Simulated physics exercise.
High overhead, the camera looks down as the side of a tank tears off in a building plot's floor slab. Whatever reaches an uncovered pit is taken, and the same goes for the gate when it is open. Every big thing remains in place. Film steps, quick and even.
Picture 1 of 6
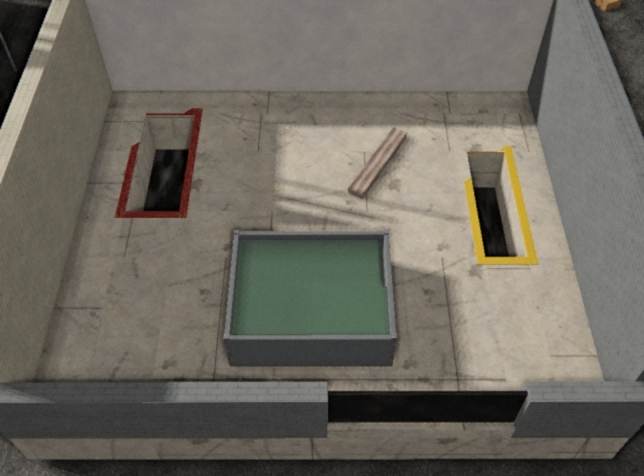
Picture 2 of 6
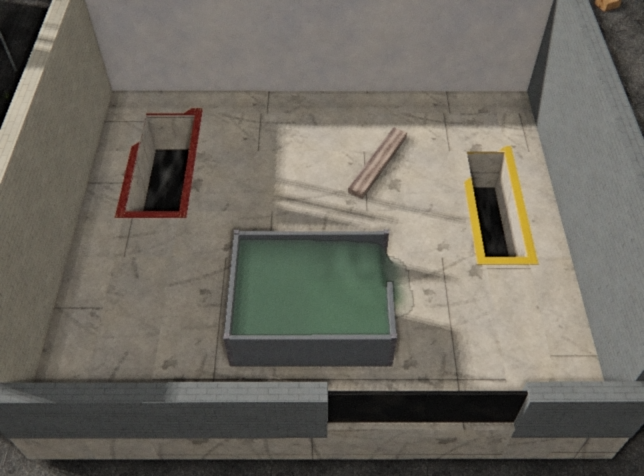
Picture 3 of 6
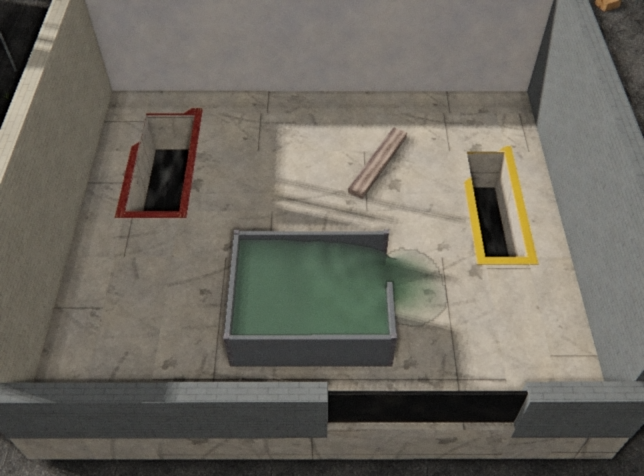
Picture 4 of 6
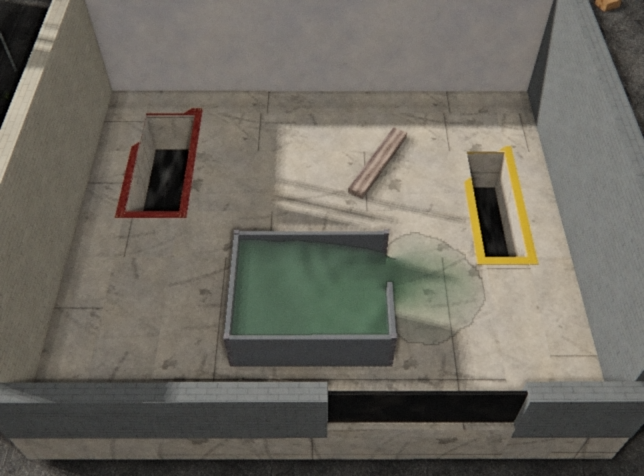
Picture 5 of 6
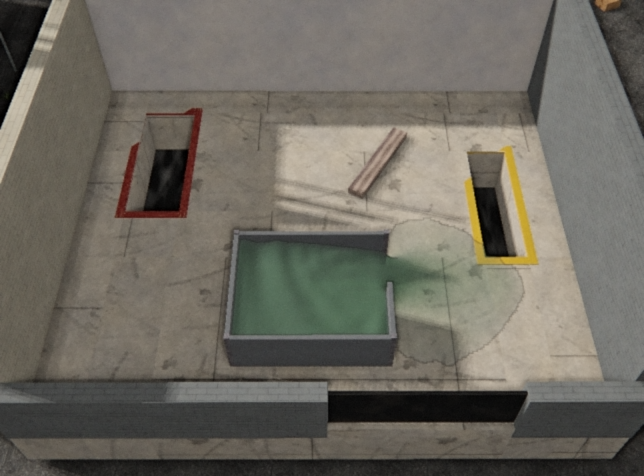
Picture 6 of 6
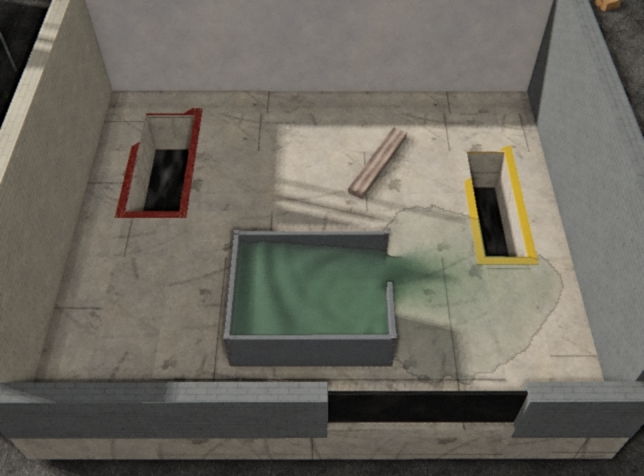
Green water pouring from a gap in the right side of an open grey tank, spreading rightward across the walled concrete floor.
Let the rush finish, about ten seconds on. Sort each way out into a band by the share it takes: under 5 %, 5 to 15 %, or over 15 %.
Shares: The gate takes under 5 %; the yellow pit takes over 15 %; the red pit takes under 5 %.
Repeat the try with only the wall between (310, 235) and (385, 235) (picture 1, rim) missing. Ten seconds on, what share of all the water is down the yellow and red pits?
Shares: Yellow at 30 percent, red at 20 percent.
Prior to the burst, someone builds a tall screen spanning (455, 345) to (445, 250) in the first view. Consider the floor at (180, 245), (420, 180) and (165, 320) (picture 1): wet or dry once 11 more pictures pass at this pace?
In turn: Free of water, flooded, dry.
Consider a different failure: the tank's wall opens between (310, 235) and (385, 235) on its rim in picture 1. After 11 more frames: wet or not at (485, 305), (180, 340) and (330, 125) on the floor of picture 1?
Well, the first is missed by the spill, the next missed by the spill, the last hit by the spill.
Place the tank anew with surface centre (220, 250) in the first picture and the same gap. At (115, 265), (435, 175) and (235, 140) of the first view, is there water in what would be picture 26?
In order: Unflooded, then inundated, then unflooded.
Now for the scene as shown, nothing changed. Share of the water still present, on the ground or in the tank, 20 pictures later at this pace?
I'd put it at about 80 per cent.
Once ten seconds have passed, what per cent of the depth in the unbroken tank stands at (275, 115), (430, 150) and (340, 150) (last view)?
Some 0, 4 and 2 in a hundred.
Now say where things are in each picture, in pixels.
In the first frame, the open tank at (311, 286) is whole and still.
In the second frame, water pours out at (384, 277) and has run to (401, 311).
In the third frame, the front is at (441, 296), out from the gap at (383, 279).
In the fourth frame, the front is at (477, 300), out from the gap at (383, 279).
In the fifth frame, water pours out at (383, 279) and has run to (513, 277).
In the sixth frame, the front is at (553, 277), out from the gap at (384, 279).
A moment on, water covers 20 % of the floor; the gate 0 %, the yellow pit 5 %, the red pit 0 %.
Next, water covers 20 % of the floor; the gate 0 %, the yellow pit 12 %, the red pit 0 %.
Then, water covers 25 % of the floor; the gate 0 %, the yellow pit 20 %, the red pit 0 %.
Later, water covers 40 % of the floor; the gate 0 %, the yellow pit 32 %, the red pit 0 %.
In the end, water covers 55 % of the floor; the gate 0 %, the yellow pit 44 %, the red pit 0 %.
